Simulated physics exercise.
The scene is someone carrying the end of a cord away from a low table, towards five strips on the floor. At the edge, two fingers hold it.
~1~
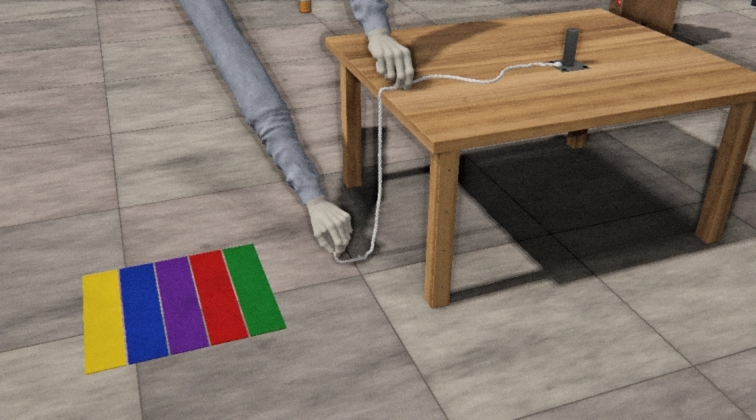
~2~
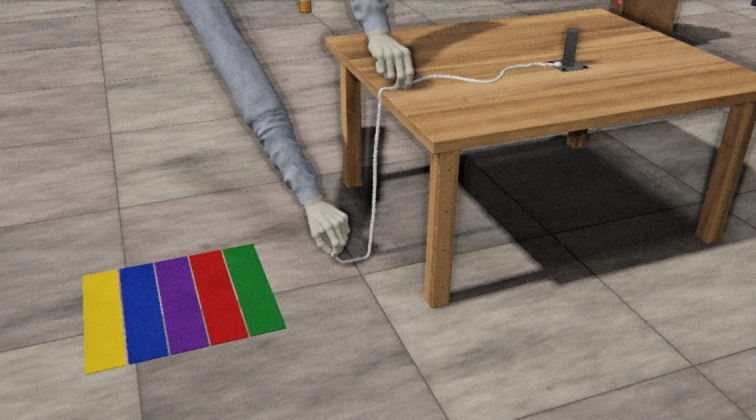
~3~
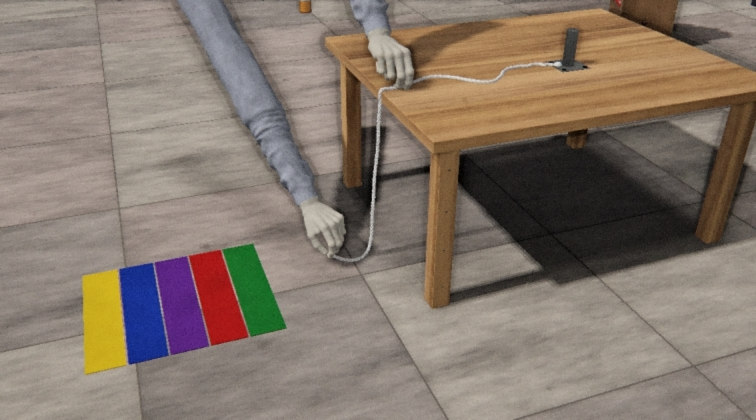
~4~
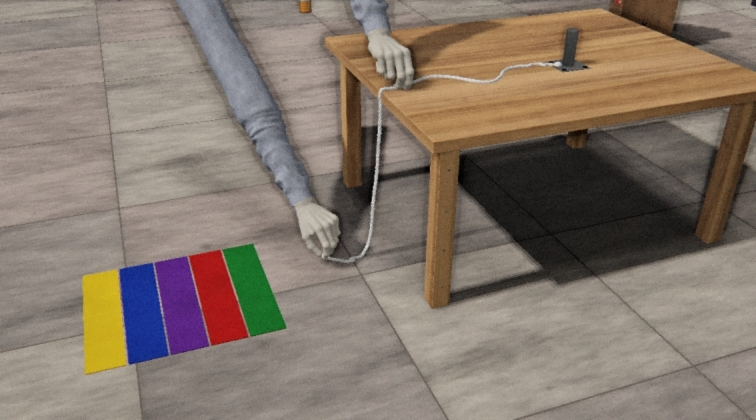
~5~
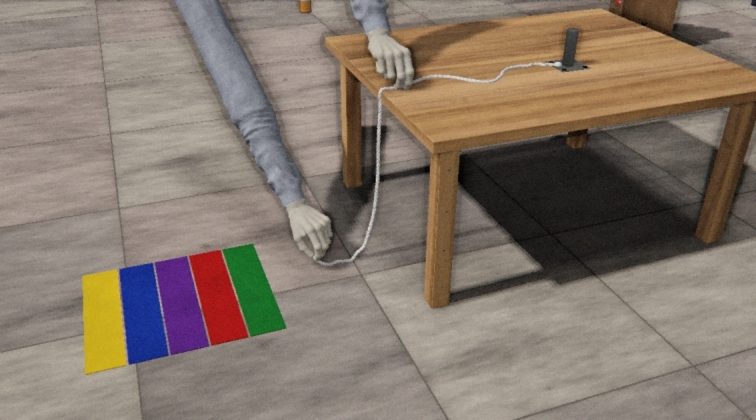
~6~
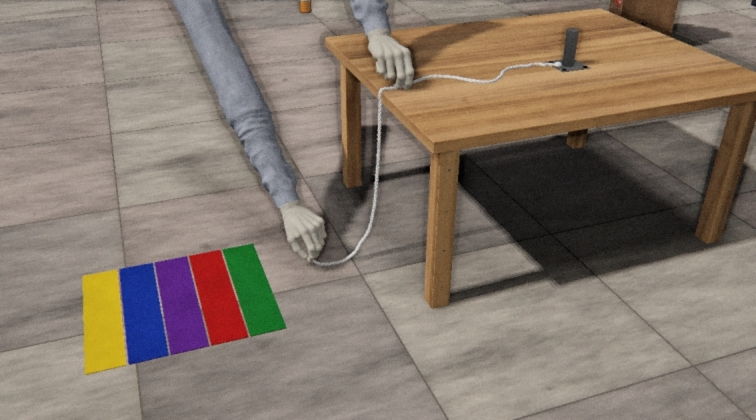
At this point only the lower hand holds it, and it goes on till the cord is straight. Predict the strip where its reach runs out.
Its reach runs out at the purple strip.
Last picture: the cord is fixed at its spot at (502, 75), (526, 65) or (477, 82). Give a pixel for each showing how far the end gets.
Roughly (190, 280), (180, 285) and (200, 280).
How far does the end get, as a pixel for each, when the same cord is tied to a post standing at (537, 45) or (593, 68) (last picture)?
Near (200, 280), then near (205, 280).
Soon after, end near (239, 272); over green.
After that, end near (198, 280); over red.
At the stop, end near (175, 285); over purple. It gets as far as the purple strip.
